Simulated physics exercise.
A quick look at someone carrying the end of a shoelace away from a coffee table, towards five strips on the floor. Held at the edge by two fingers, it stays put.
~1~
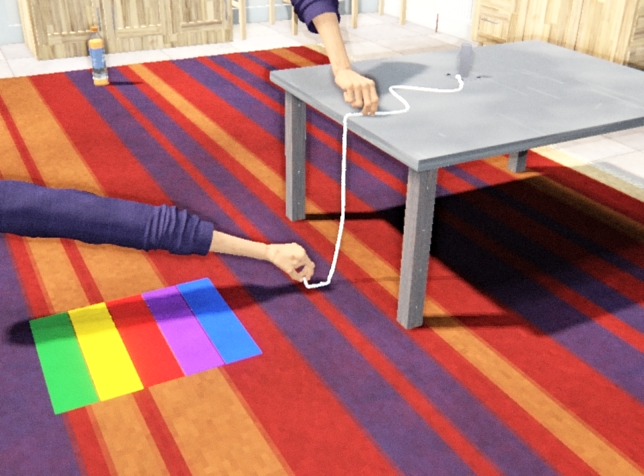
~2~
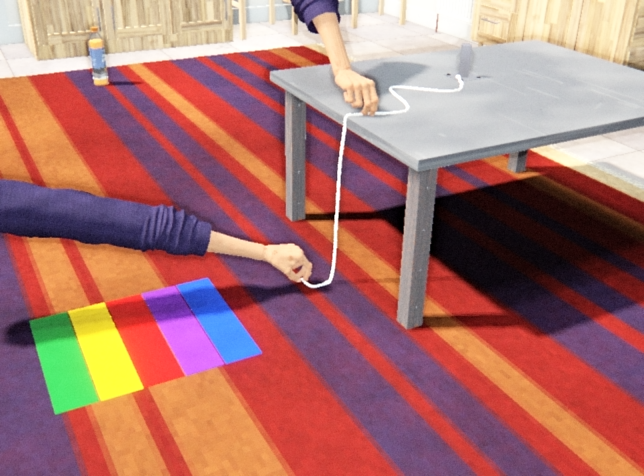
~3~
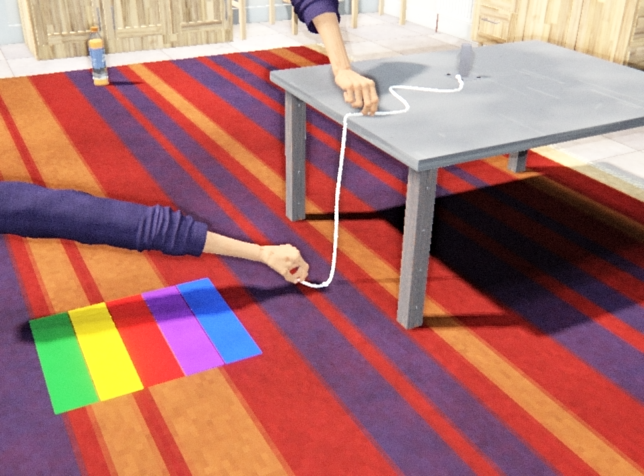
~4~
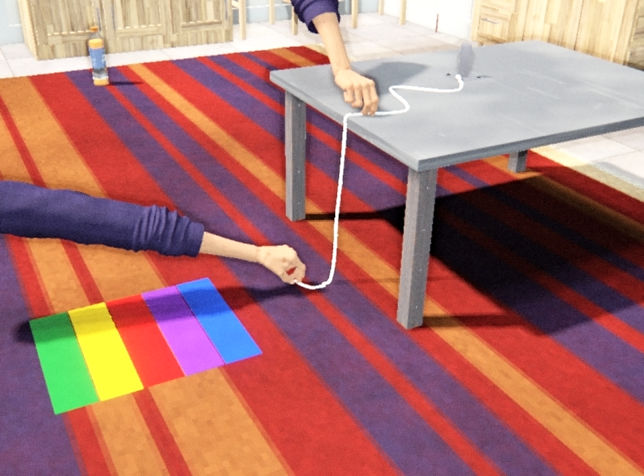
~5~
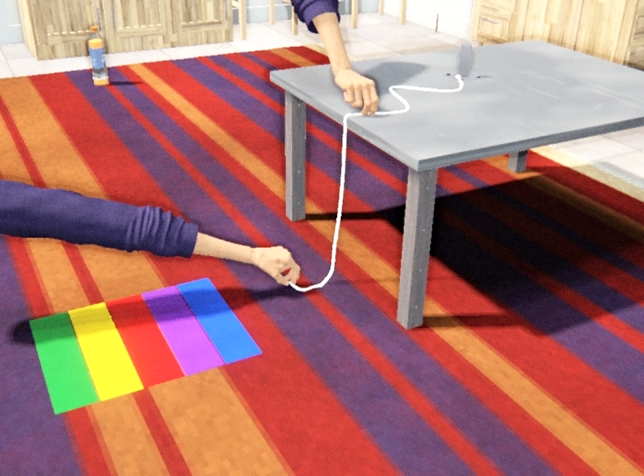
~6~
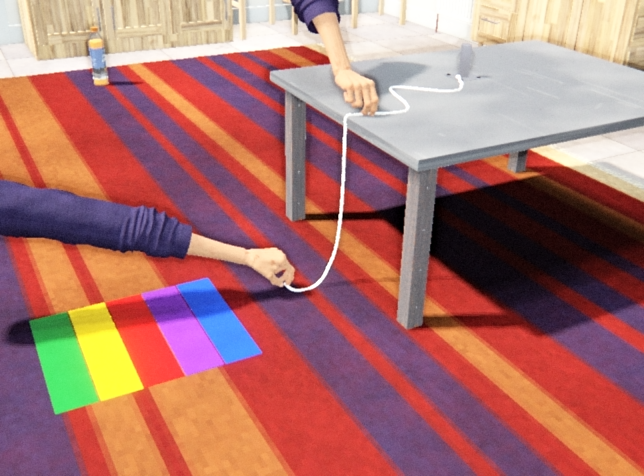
A hand slowly draws the end of a white cord slightly left, near colored strips.
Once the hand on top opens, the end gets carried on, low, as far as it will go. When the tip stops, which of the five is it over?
The yellow one.
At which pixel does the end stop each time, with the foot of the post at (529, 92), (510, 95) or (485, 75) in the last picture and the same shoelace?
Try by try: (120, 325), (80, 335) and (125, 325).
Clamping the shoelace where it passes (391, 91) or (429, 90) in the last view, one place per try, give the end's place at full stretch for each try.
Try one gives about (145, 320); try two, about (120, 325).
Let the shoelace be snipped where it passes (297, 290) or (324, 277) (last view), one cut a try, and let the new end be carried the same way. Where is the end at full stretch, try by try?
Roughly (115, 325), (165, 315).
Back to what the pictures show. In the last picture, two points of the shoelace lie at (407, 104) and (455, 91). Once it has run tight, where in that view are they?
First near (339, 112), second near (424, 87).
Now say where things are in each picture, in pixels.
In the first frame, end (304, 278); blue (234, 343); purple (196, 354); red (157, 365); yellow (115, 377); green (72, 389).
In the second frame, end (302, 279); shoelace through (461, 86) (404, 88) (407, 106) (348, 117) (338, 192) (334, 261).
In the third frame, end (298, 280).
In the fourth frame, end (295, 280); shoelace through (461, 86) (404, 88) (407, 106) (348, 117) (339, 192) (334, 261).
In the fifth frame, end (290, 282).
In the sixth frame, end (285, 283); shoelace through (461, 86) (404, 88) (407, 106) (348, 117) (342, 192) (331, 261).
Soon after, end near (153, 317); over red.
After that, end near (114, 327); over yellow.
At the stop, end near (90, 333); over yellow. The yellow one.
